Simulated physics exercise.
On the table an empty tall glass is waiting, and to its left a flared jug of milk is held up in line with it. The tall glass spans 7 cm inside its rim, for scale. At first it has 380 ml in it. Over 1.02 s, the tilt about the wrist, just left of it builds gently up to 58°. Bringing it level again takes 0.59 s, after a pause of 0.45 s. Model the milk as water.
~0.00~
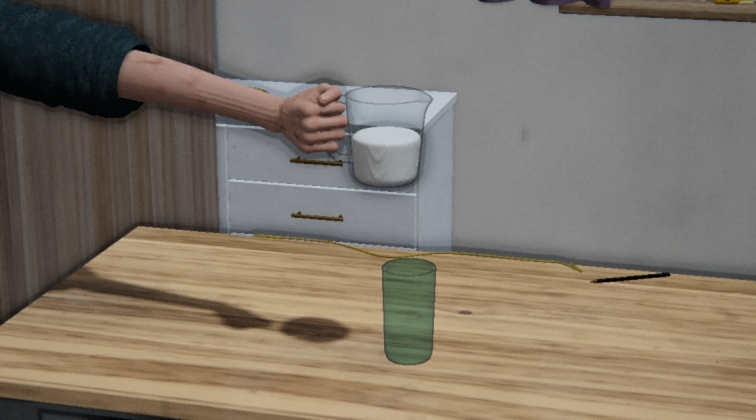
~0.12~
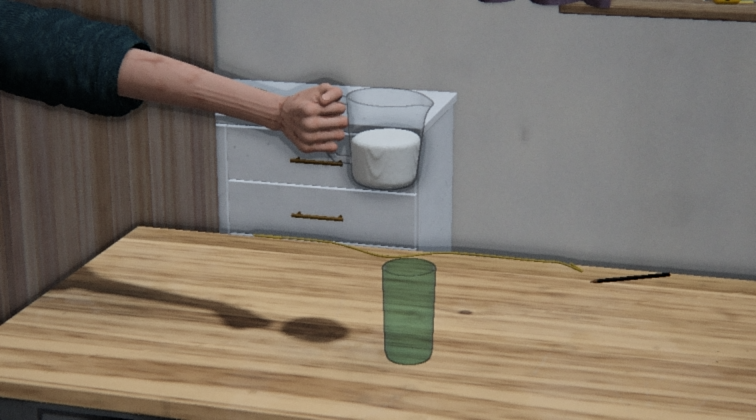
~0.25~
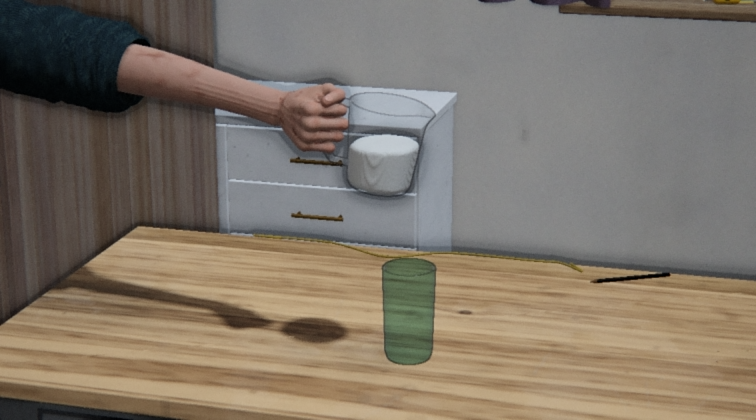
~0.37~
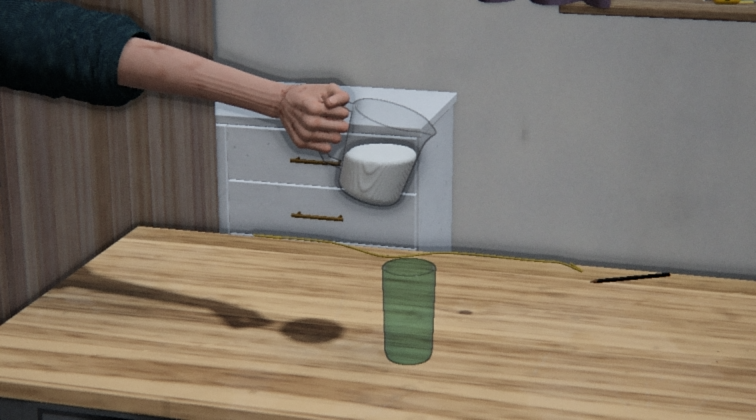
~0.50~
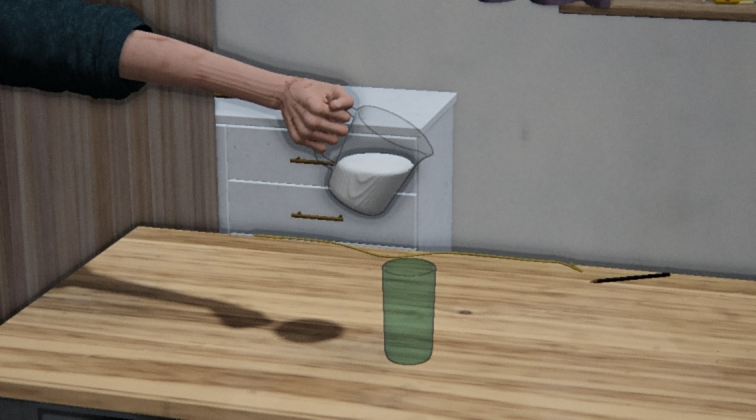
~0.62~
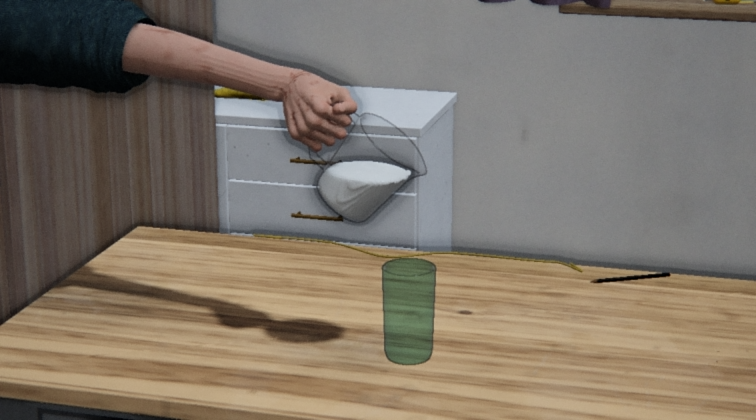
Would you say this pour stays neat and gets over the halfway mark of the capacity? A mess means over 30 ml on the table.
No, it makes a mess.
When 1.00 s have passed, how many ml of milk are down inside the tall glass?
Close to 5 ml.
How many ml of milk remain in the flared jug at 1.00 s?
360 ml, roughly.
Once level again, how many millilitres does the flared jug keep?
About 290 ml.
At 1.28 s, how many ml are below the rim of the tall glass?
Around 20 ml.
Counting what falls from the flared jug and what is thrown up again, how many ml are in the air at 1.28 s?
About 30 ml.
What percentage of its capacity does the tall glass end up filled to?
I'd say it is close to 10 in a hundred full at the end.
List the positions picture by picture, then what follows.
In the first frame, it leans 0°; its right rim is at (432, 99); the milk meets the walls at (364, 132) and (413, 135); the tall glass's rim runs from (384, 266) to (434, 271).
In the second frame, it leans 2°; its right rim is at (433, 103); the milk meets the walls at (362, 135) and (415, 138).
In the third frame, it leans 8°; its right rim is at (435, 115); the milk meets the walls at (359, 141) and (411, 144).
In the fourth frame, it leans 17°; its right rim is at (436, 133); the milk meets the walls at (354, 151) and (410, 153).
In the fifth frame, it leans 28°; its right rim is at (433, 154); the milk meets the walls at (343, 160) and (405, 163).
In the sixth frame, it leans 39°; its right rim is at (427, 173); the milk meets the walls at (332, 168) and (402, 172).
By 1.00 s the tilt is 58° and the tall glass has 5 ml, the flared jug 360 ml, and 0 ml is on the table.
By 1.28 s the tilt is 58° and the tall glass has 20 ml, the flared jug 320 ml, and 10 ml is on the table.
By 1.57 s the tilt is 54° and the tall glass has 30 ml, the flared jug 290 ml, and 40 ml is on the table.
By 1.88 s the tilt is 12° and the tall glass has 35 ml, the flared jug 290 ml, and 55 ml is on the table.
At rest the tall glass has 35 ml, the flared jug 290 ml, and 55 ml is on the table.
